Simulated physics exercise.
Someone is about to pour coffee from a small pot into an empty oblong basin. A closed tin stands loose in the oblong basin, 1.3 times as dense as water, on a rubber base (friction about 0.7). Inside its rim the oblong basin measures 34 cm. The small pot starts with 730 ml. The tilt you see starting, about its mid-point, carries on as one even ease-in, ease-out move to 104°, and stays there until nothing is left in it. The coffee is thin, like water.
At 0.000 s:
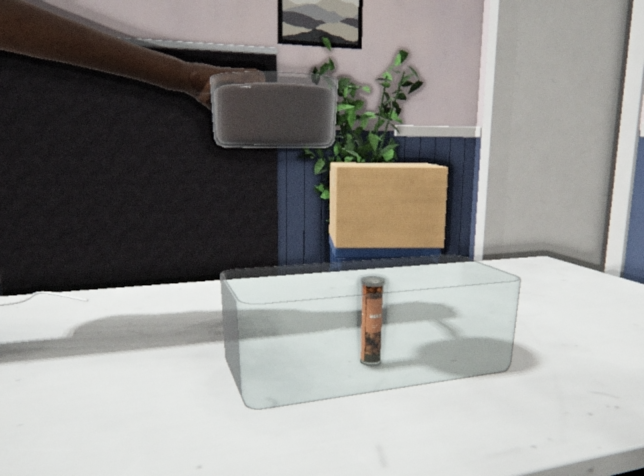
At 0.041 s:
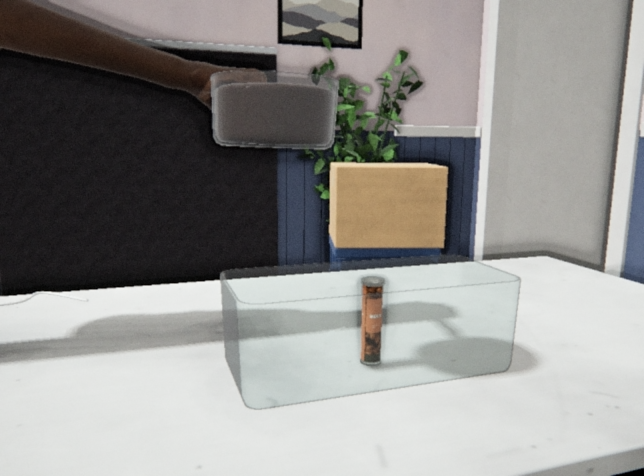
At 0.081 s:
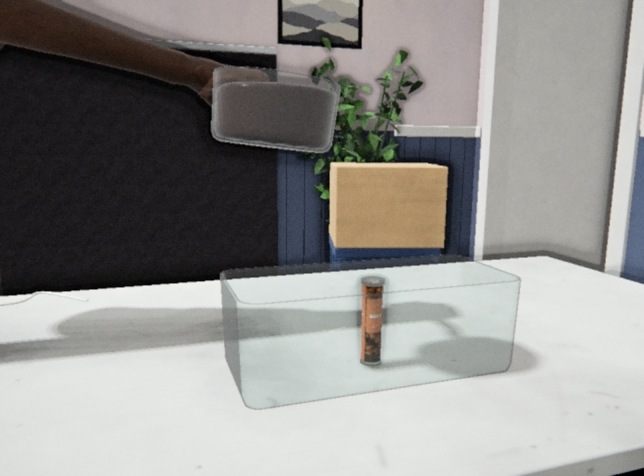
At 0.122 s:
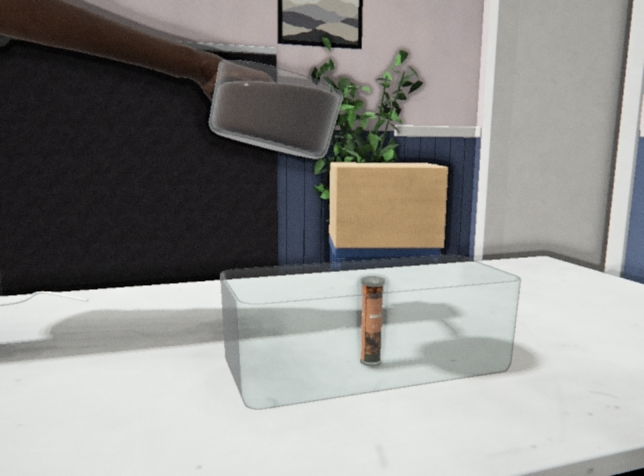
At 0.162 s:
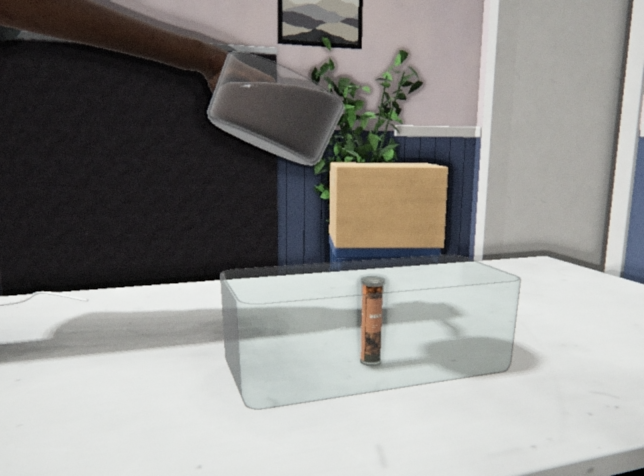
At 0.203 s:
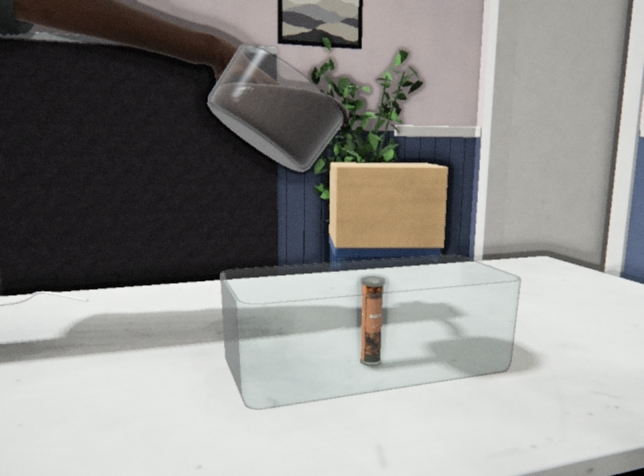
In this clip, a hand at the upper left holds a small clear container of dark liquid above a transparent oblong basin with an upright orange-and-dark tin inside, then tilts the container steadily down to the right.
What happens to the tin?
It topples.
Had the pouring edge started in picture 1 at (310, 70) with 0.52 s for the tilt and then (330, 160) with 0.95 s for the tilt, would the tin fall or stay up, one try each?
First it topples; then it remains upright.
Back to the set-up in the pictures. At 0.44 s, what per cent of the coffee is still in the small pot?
Near 22 in a hundred.
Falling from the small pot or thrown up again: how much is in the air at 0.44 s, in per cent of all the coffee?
Near 58 in a hundred.
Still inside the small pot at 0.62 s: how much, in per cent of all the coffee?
Some 5 per cent.
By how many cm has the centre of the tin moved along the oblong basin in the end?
Some 7.5 cm.
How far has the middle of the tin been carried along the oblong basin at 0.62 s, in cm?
Some 0 cm.
Then, 0.44 s in, the tilt is 100° and 23 per cent is still to pour; the tin stands where it began.
Then, 0.62 s in, the tilt is 104° and 5 per cent is still to pour; the tin stands where it began.
Then, 0.81 s in, the tilt is 104° and 1 per cent is still to pour; the tin leans 15°.
Then, 1.01 s in, the tilt is 104° and 0 per cent is still to pour; the tin lies on its side.
Finally, the tin lies on its side.
